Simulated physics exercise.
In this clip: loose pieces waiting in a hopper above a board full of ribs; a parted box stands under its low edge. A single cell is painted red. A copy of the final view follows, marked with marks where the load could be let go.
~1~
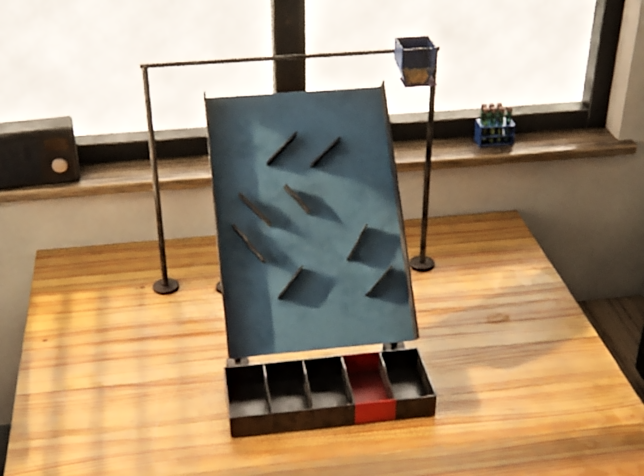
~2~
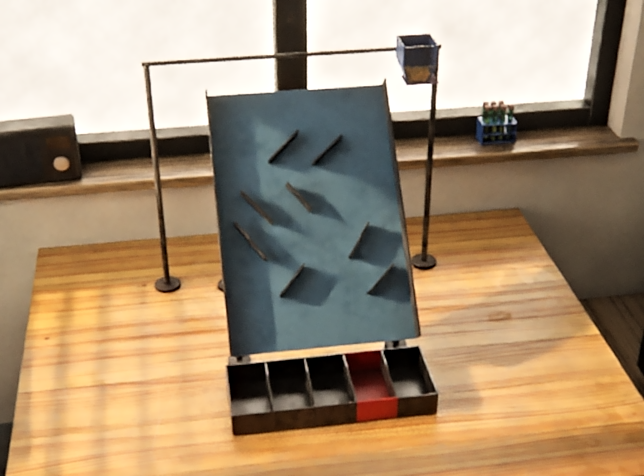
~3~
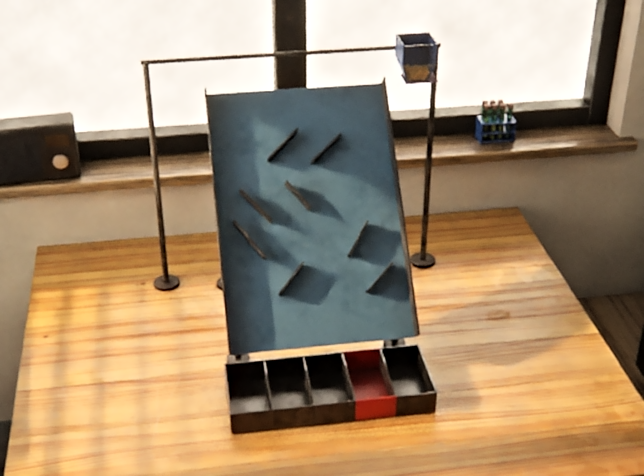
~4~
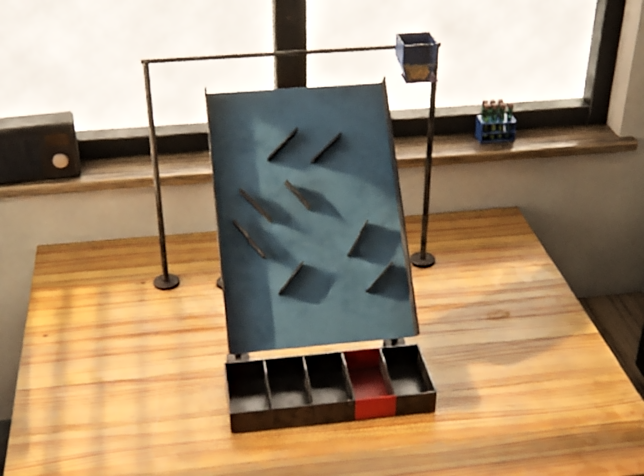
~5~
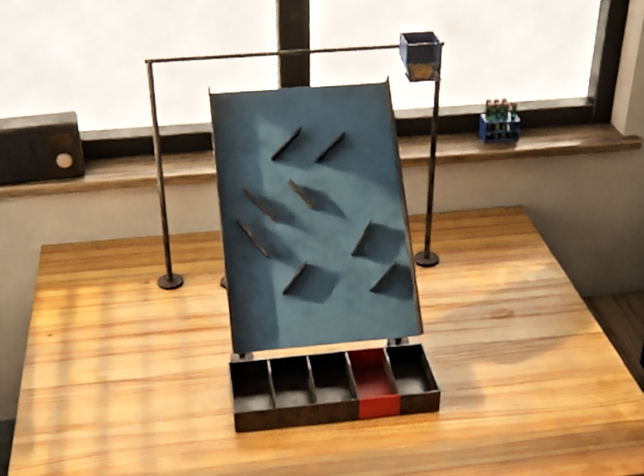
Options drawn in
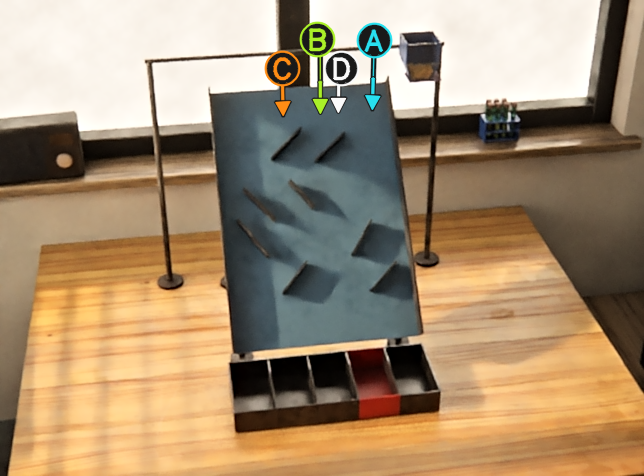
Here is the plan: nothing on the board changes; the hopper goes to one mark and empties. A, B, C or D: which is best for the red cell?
B beats the others.
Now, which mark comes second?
Mark D.
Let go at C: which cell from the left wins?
The first from the left.
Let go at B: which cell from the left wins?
It is the fourth one.
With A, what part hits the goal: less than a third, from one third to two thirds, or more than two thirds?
Less than a third.
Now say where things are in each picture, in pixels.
The first picture shows hopper at (414, 74), dried chickpeas, door shut.
The second picture shows ribs (270, 160) to (299, 130), (314, 162) to (342, 134), (241, 191) to (273, 221).
The third picture shows ribs (286, 181) to (311, 207), (234, 220) to (266, 257), (350, 254) to (368, 220).
The fourth picture shows ribs (280, 292) to (303, 261), (368, 290) to (393, 262).
The fifth picture shows red cell at (380, 406), number 4 of 5 from the left.
On the marked copy, mark A meets the board at (372, 104); mark B meets the board at (320, 108); mark C meets the board at (283, 110); mark D meets the board at (338, 107).
If A is chosen, a stray few in the red cell, most in other cells, about a quarter outside the box.
If B is chosen, about two thirds in the red cell, about a quarter in other cells, a small part outside the box.
If C is chosen, about a quarter in the red cell, about two thirds in other cells, a small part outside the box.
If D is chosen, about half in the red cell, about a third in other cells, a small part outside the box.
